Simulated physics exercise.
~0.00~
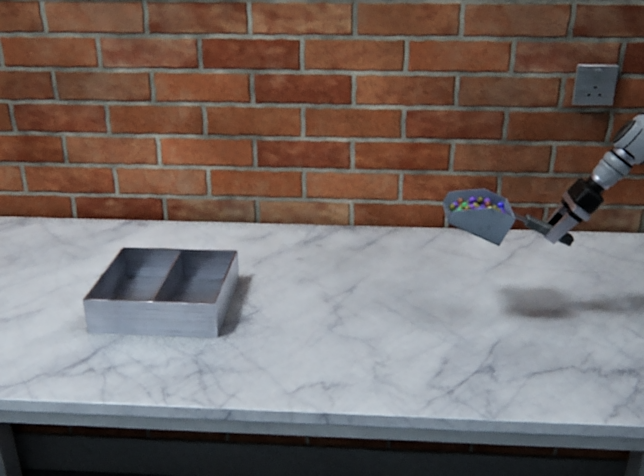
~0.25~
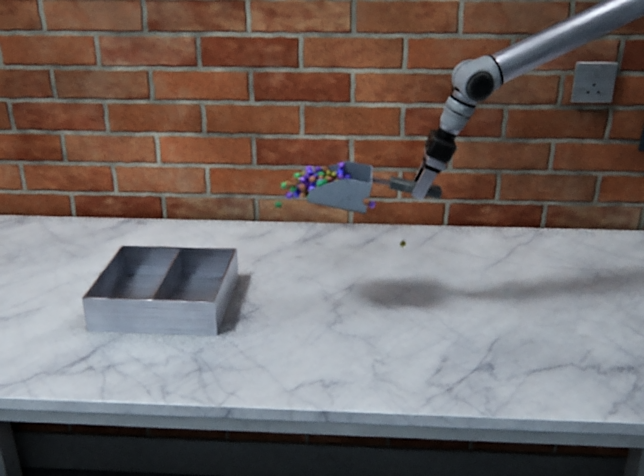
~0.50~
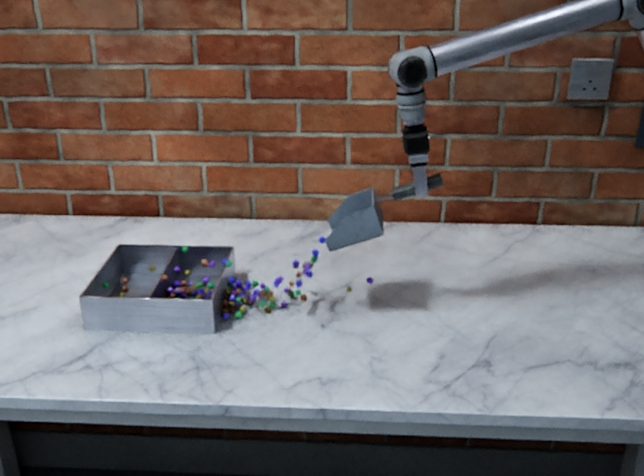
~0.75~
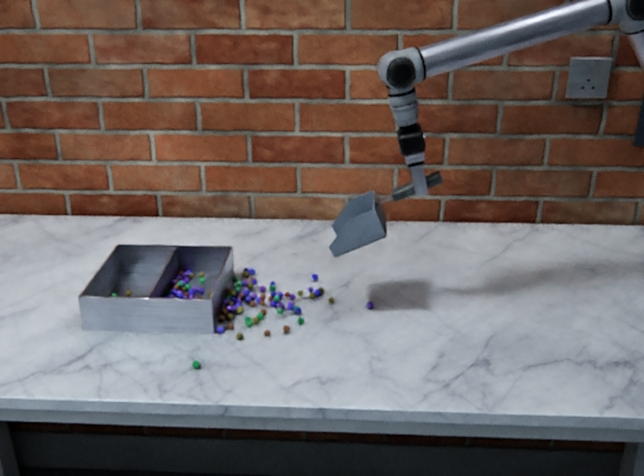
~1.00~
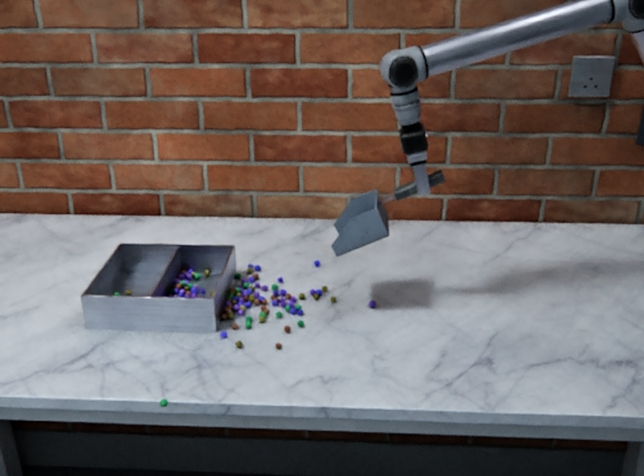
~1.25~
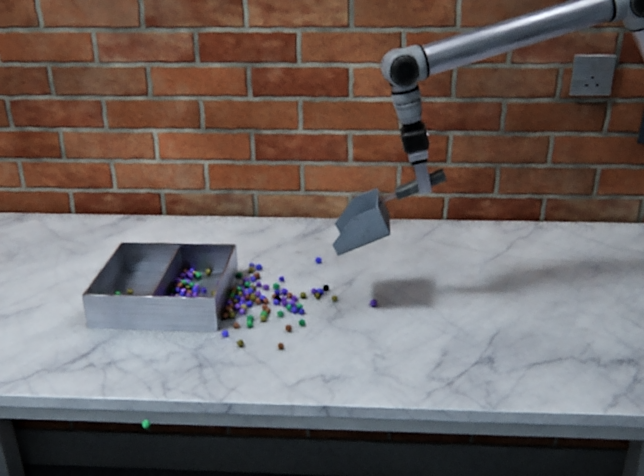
A robot arm holds a grey scoop heaped with small colourful balls above a marble table, in front of a brick wall. It sweeps the scoop left toward a grey open bin divided into two parts, and the balls begin flying out ahead. The scoop then tips steeply downward, and the balls stream across to the bin and the tabletop beside it. Many land in the bin's right part and a few in the left, while a large share scatters on the table. The arm stops with the scoop empty, and one green ball rolls forward and drops off the front edge.
